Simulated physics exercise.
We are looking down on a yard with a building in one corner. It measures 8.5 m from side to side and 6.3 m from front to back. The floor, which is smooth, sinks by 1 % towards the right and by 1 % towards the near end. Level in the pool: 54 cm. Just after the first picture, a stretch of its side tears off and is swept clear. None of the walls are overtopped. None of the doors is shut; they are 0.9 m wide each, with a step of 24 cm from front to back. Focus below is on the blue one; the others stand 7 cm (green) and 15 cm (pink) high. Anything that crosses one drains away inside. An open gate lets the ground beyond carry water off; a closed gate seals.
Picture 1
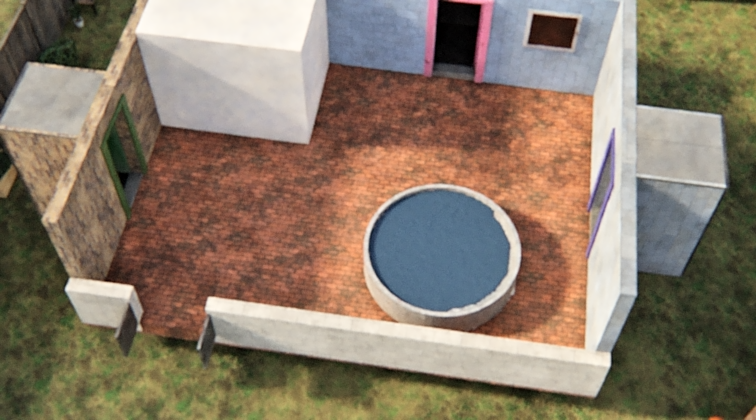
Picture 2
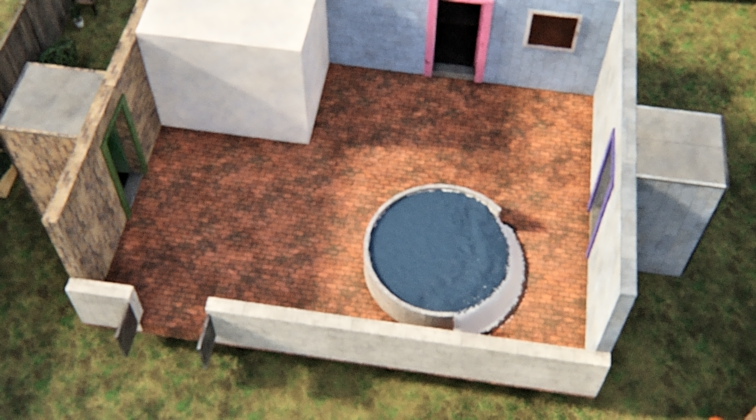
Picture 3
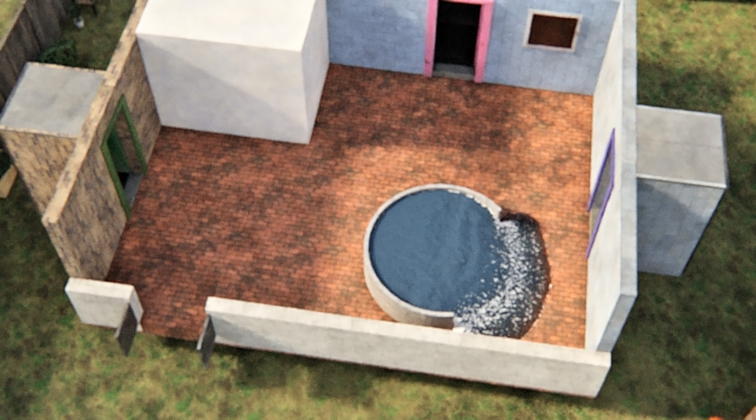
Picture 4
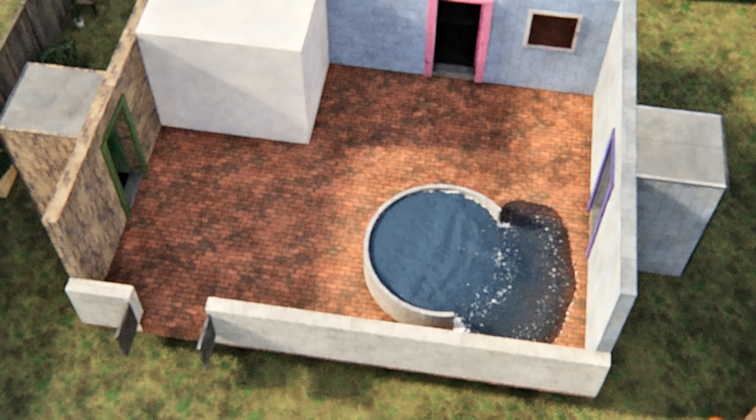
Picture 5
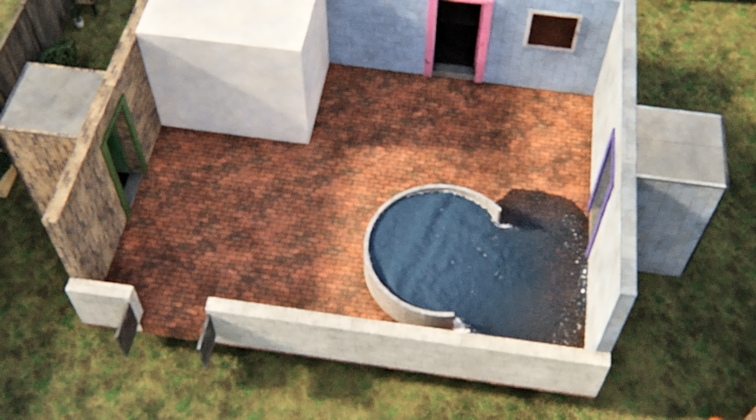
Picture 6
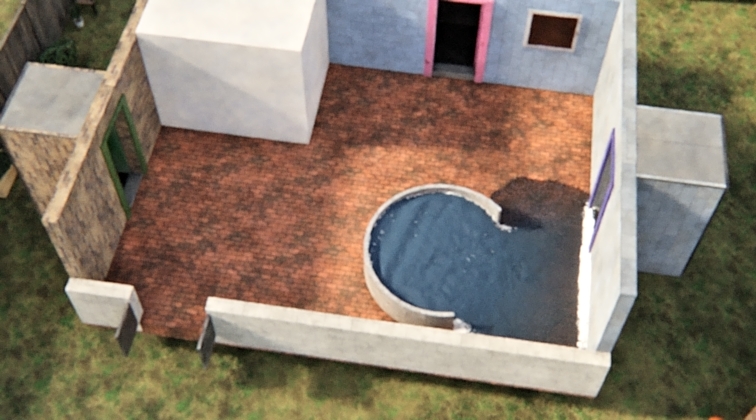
A round pool of still water sat in a walled brick yard until its right side broke open, and water rushed out in a foamy burst, spreading across the bricks to the right-hand wall.
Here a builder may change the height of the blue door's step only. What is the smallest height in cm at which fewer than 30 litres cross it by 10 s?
About 21 cm.
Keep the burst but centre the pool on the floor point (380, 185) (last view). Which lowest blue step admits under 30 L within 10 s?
Near 22 cm.
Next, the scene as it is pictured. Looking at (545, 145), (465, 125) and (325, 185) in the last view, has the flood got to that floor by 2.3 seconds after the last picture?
Point by point: Soaked, then bone dry, then bone dry.
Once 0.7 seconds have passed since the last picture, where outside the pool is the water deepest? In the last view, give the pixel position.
At about pixel (583, 375).
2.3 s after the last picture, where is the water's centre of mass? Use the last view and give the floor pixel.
Around (509, 270).
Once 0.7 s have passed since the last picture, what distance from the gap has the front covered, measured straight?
4.2 metres.
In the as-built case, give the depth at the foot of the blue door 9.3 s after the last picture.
About 11.0 cm.
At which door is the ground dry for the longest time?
Green.
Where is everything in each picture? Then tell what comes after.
In the first picture, still water, 54 cm deep, in the pool at (442, 250); the blue door at (600, 201) is dry.
In the second picture, the front is at a hidden place, 0.3 m from the gap at (509, 286); 0.5 m2 of floor is wet, 54 cm left at the back.
In the third picture, the front is at (530, 220), 0.7 m from the gap at (509, 287); 1.9 m2 of floor is wet, 54 cm left at the back.
In the fourth picture, the front is at (553, 215), 1.1 m from the gap at (509, 288); 3.7 m2 of floor is wet, 54 cm left at the back.
In the fifth picture, the gap is at (509, 288), the front 1.6 m out at (585, 222); the back of the pool holds 54 cm.
In the sixth picture, the gap is at (509, 288), the front 2.0 m out at (589, 199); the back of the pool holds 51 cm; water is at the blue door at (600, 201).
Then, 0.7 s after the last picture water covers 20 % of the floor, deepest (54 cm) near (583, 375); 26 cm at the blue door, 11 litres in over its 19 cm step.
Then, 2.3 s after the last picture water covers 35 % of the floor, deepest (32 cm) near (551, 370); 23 cm at the blue door, 40 litres in over its 19 cm step.
Then, 9.3 s after the last picture water covers 90 % of the floor, deepest (15 cm) near (310, 335); 11 cm at the blue door, 45 litres in over its 19 cm step.
At the blue door as built, the water peaked near 27 cm, 1.5 s after the last picture.
With a step of 18 cm, 54 litres would have come in within the 10 s; with 24 cm, 11 litres. So under 30 litres takes about 21 cm.
